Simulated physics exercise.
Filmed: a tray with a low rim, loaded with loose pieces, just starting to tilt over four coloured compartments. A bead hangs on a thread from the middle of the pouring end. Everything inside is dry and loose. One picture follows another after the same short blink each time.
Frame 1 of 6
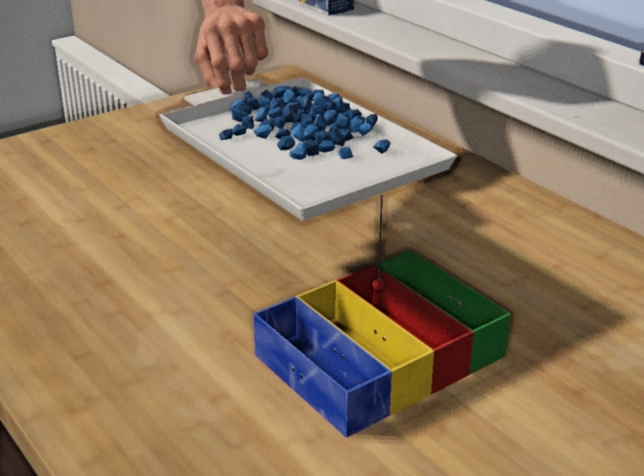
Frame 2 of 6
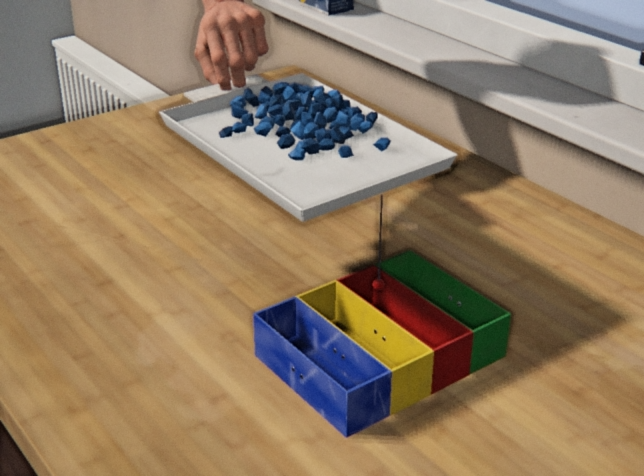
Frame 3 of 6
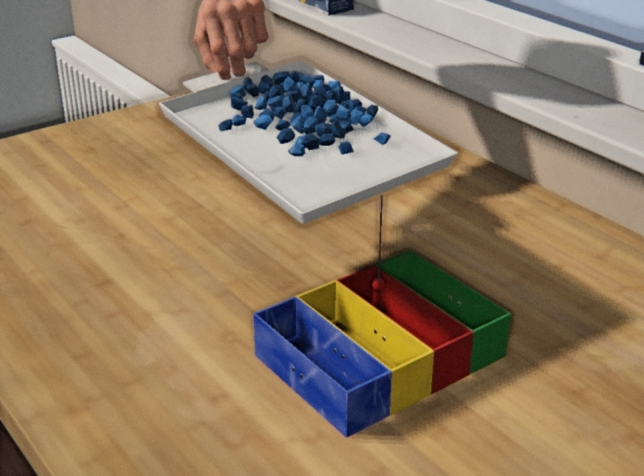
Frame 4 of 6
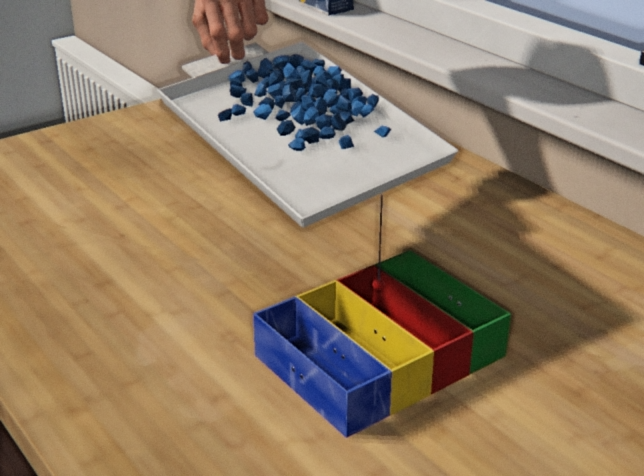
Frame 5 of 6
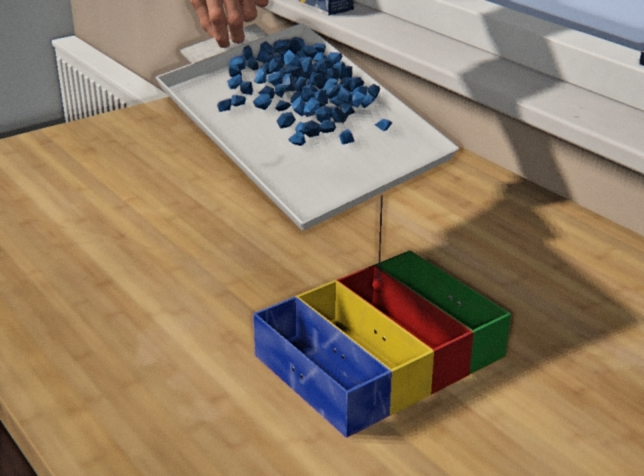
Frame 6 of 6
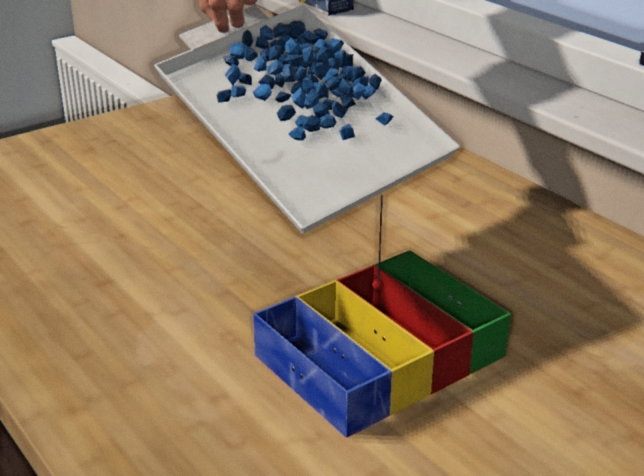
A hand grips the far edge of a pale tray scattered with blue stones, above a wooden table beside a radiator and windowsill, seen from above at an angle. Below sits an open box with blue, yellow, red and green compartments, a red bead hanging on a thread over it. The hand lifts slightly, steepening the tray toward its near left corner, while a few stones shift and the camera stays still.
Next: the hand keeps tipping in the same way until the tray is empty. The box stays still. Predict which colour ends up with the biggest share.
The biggest share goes to blue.
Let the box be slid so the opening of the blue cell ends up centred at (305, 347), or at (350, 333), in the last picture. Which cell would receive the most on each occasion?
First: That blue cell. Second: The blue cell.
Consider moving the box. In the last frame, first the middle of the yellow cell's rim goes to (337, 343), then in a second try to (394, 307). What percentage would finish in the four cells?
Roughly 100 per cent, then roughly 30 per cent.
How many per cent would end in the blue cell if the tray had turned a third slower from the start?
Something like 50 percent, give or take.
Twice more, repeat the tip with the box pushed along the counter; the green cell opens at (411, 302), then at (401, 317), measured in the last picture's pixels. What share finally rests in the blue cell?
Close to 30 in a hundred first, close to 10 in a hundred second.
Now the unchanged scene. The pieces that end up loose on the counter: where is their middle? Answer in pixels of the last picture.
Estimate: About (290, 463).
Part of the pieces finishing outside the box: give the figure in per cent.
I'd say around 30 per cent.
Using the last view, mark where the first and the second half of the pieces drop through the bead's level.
Around (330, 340), followed by around (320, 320).
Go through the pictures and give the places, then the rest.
Corners of the pouring end at (303, 205) and (449, 155), level; middle of the load at (295, 119), aquarium stones; bead on its thread at (379, 285); blue cell at (368, 400); yellow cell at (411, 378); red cell at (452, 359); green cell at (490, 340), in the first picture.
Corners of the pouring end at (303, 206) and (449, 154), level; middle of the load at (295, 116), in the second picture.
Corners of the pouring end at (303, 209) and (450, 152), tipped barely, lowest at the left corner; middle of the load at (295, 108), in the third picture.
Corners of the pouring end at (303, 214) and (451, 150), tipped a little, lowest at the left corner; middle of the load at (295, 95), in the fourth picture.
Corners of the pouring end at (303, 218) and (451, 147), tipped clearly, lowest at the left corner; middle of the load at (295, 83), a stray few on the move, in the fifth picture.
Corners of the pouring end at (303, 222) and (452, 145), tipped clearly, lowest at the left corner; middle of the load at (295, 72), a small part on the move; blue cell at (368, 400); yellow cell at (411, 378); red cell at (452, 359); green cell at (490, 340), in the sixth picture.
Soon after the last picture, tray tipped steeply; about two thirds on the tray; a stray few in the blue cell; a stray few in the yellow cell; about a third falling or outside the box.
A little later, tray tipped past a quarter turn; a stray few on the tray; about half in the blue cell; about a quarter in the yellow cell; about a quarter falling or outside the box.
Later still, tray tipped past a quarter turn; about half in the blue cell; about a quarter in the yellow cell; about a quarter falling or outside the box.
At rest, tray tipped past a quarter turn; about half in the blue cell; about a quarter in the yellow cell; none in the red cell; none in the green cell; about a quarter outside the box.
